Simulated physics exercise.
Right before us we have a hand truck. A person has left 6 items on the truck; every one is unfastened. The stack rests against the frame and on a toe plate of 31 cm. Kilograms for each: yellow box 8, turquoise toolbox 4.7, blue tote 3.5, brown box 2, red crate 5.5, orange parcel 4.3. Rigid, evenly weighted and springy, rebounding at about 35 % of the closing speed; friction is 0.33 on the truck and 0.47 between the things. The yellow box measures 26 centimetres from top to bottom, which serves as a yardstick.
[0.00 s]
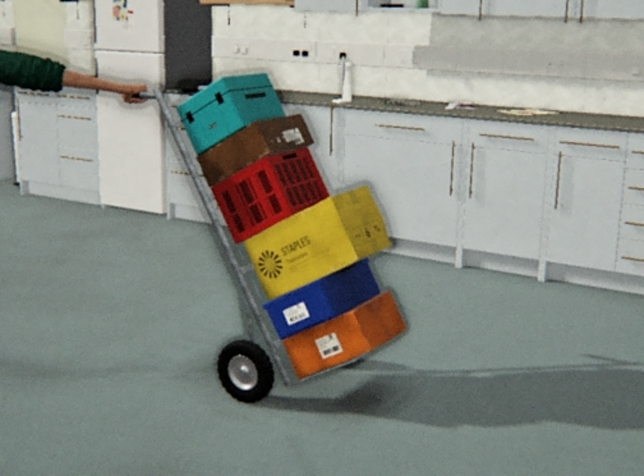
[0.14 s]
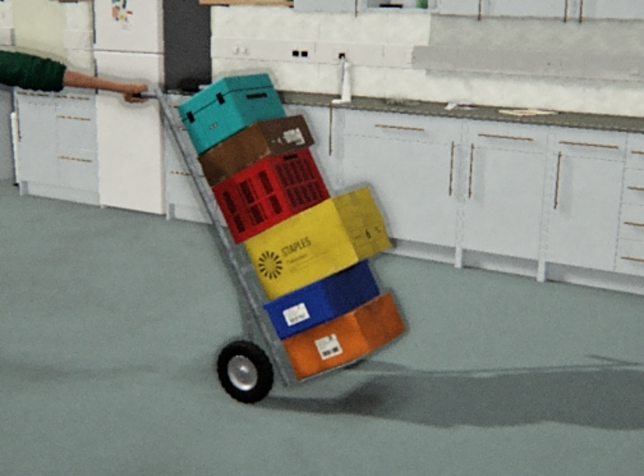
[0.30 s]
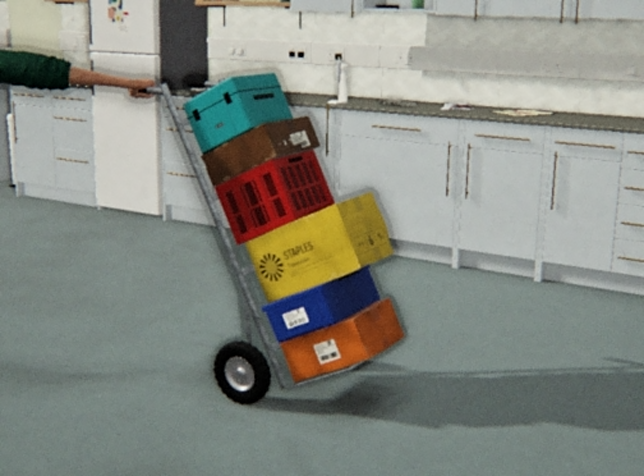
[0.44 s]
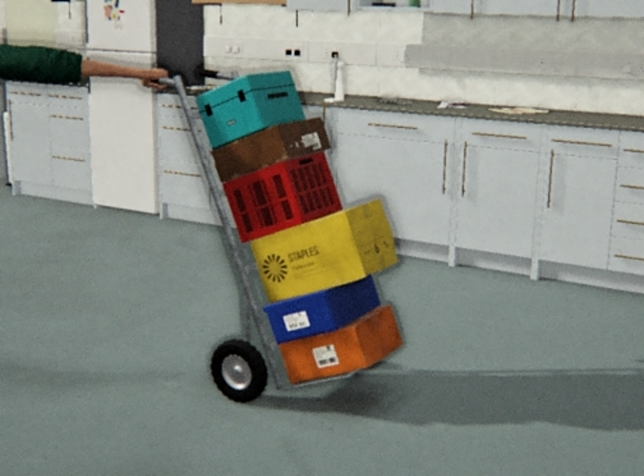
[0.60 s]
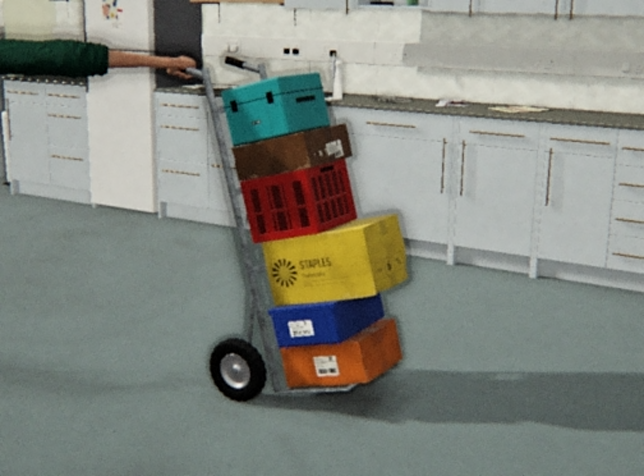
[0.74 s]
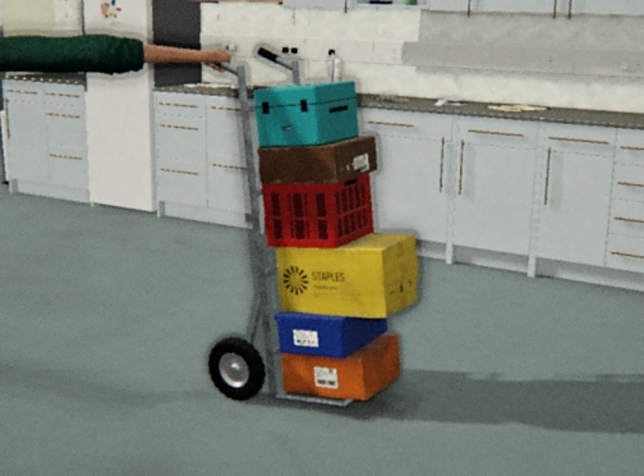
At first, a hand truck stacked with six colourful boxes and crates leans back to the left on a kitchen floor, held by a green-sleeved arm. It barely moves, then the hand pushes the handle up and rightward, swinging the frame and its stack to nearly upright while the wheels stay almost in place.
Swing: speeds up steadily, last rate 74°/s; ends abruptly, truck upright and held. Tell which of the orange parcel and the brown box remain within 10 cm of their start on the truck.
The orange parcel remains, the brown box does not.
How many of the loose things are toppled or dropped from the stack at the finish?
Altogether, 5.
Around 1.14 s, truck upright; brown box tipped 12° against what carries it near (384, 172); orange parcel tipped 12° against what carries it near (345, 368); turquoise toolbox tipped 12° against what carries it.
Around 1.64 s, truck upright; brown box tipped 35° against what carries it near (455, 196); orange parcel tipped 10° against what carries it near (345, 368); red crate tipped 35° against what carries it.
Around 1.94 s, truck upright; yellow box, turquoise toolbox, brown box and red crate now dropped from the stack; blue tote tipped 70° against what carries it.
Around 2.24 s, truck upright; blue tote on its side.
Finally (3.4 s), dropped from the stack, yellow box, turquoise toolbox, brown box and red crate; on their side or leaning hard on the truck, blue tote; orange parcel still in place (within 10 cm). Final places as that camera would see them, orange parcel near (339, 372), brown box near (632, 420).
